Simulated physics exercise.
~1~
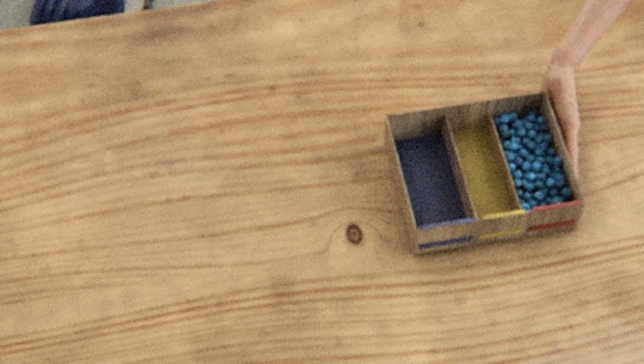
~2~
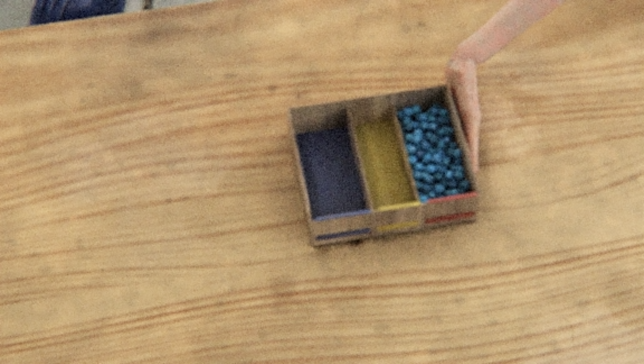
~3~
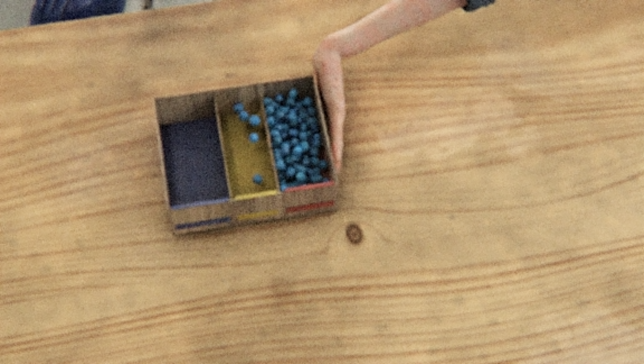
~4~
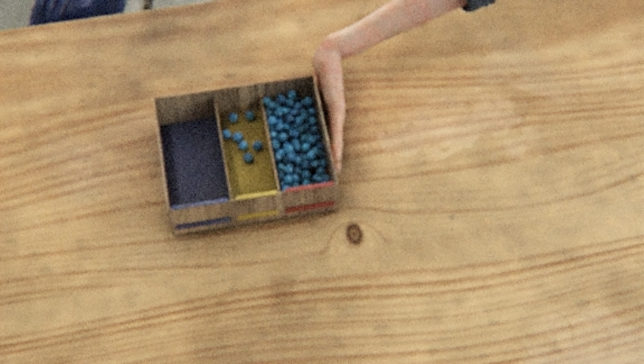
In the video, a hand pushes a three-compartment wooden tray leftward across a wooden table, with blue balls filling its right section. As the tray stops, a few balls spill into the yellow middle section, while most remain in the red-marked right one.
